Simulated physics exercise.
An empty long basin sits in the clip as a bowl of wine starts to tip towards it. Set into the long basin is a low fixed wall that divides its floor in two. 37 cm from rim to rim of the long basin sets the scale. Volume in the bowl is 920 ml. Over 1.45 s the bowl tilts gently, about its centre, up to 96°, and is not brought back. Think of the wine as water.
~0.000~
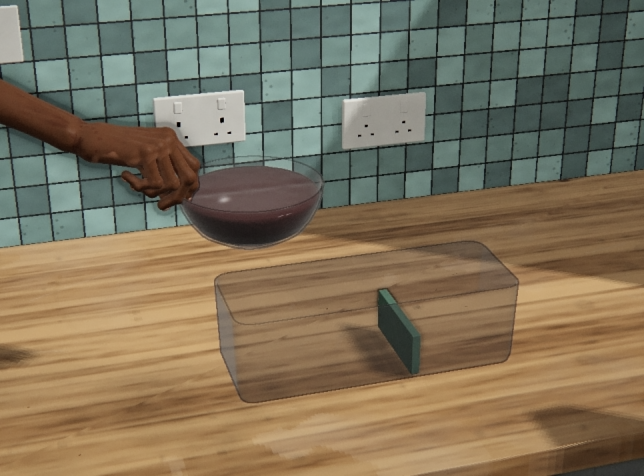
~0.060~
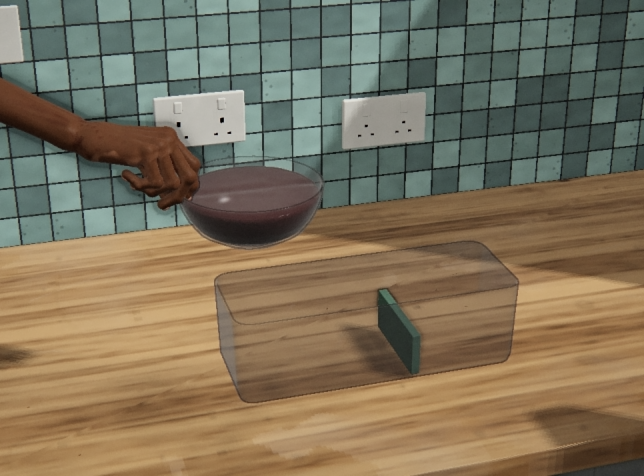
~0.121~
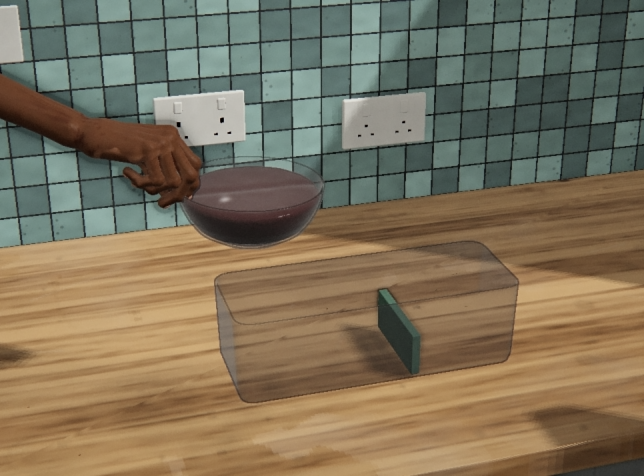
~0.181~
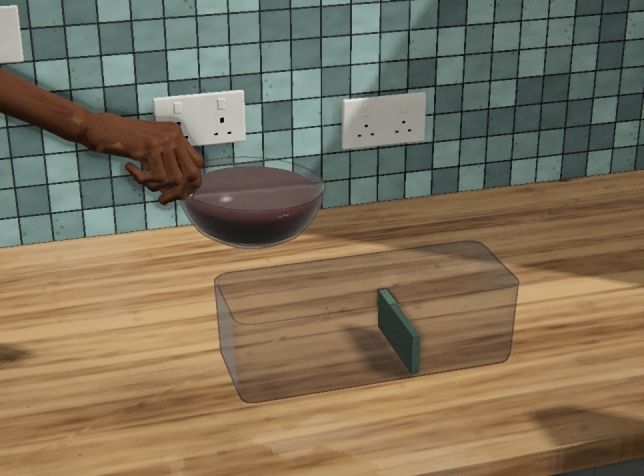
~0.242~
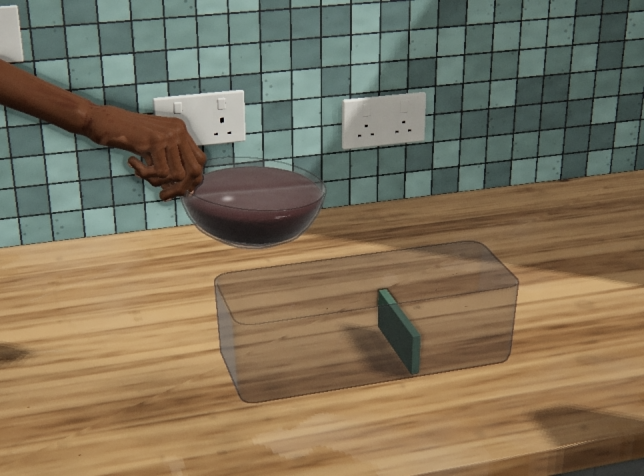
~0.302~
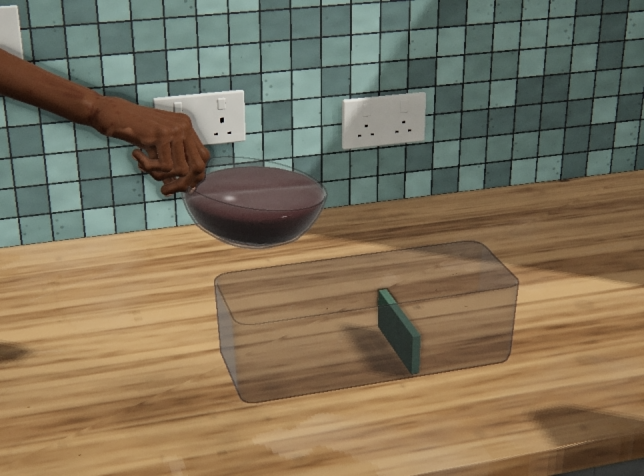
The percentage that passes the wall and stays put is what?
It is about 1 per cent.
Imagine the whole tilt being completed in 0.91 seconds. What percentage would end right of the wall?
Result under that change: Approx. 5 %.
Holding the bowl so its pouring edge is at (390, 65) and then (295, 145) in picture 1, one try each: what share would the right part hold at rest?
Roughly 90 per cent the first time and 5 per cent the second.
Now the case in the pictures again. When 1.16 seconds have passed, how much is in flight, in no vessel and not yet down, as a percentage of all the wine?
Near 5 per cent, I'd say.
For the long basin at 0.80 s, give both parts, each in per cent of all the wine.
About 28 % left, 0 % right.
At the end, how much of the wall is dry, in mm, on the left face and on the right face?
About 26 mm on the left, about 56 mm on the right.
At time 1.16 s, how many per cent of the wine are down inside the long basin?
Near 92 in a hundred.
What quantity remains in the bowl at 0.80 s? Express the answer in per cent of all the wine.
Close to 40 percent of the liquid remains at that time.
Then, 0.80 s in, the tilt is 55° and 40 per cent is still to pour, 29 is left of the wall and 0 right of it.
Then, 1.16 s in, the tilt is 87° and 3 per cent is still to pour, 91 is left of the wall and 1 right of it.
Then, 1.54 s in, the tilt is 96° and 0 per cent is still to pour, 97 is left of the wall and 1 right of it.
Then, 1.95 s in, the tilt is 96° and 0 per cent is still to pour, 97 is left of the wall and 1 right of it.
Finally, 97 per cent lies left of the wall, 1 right of it and 2 outside.
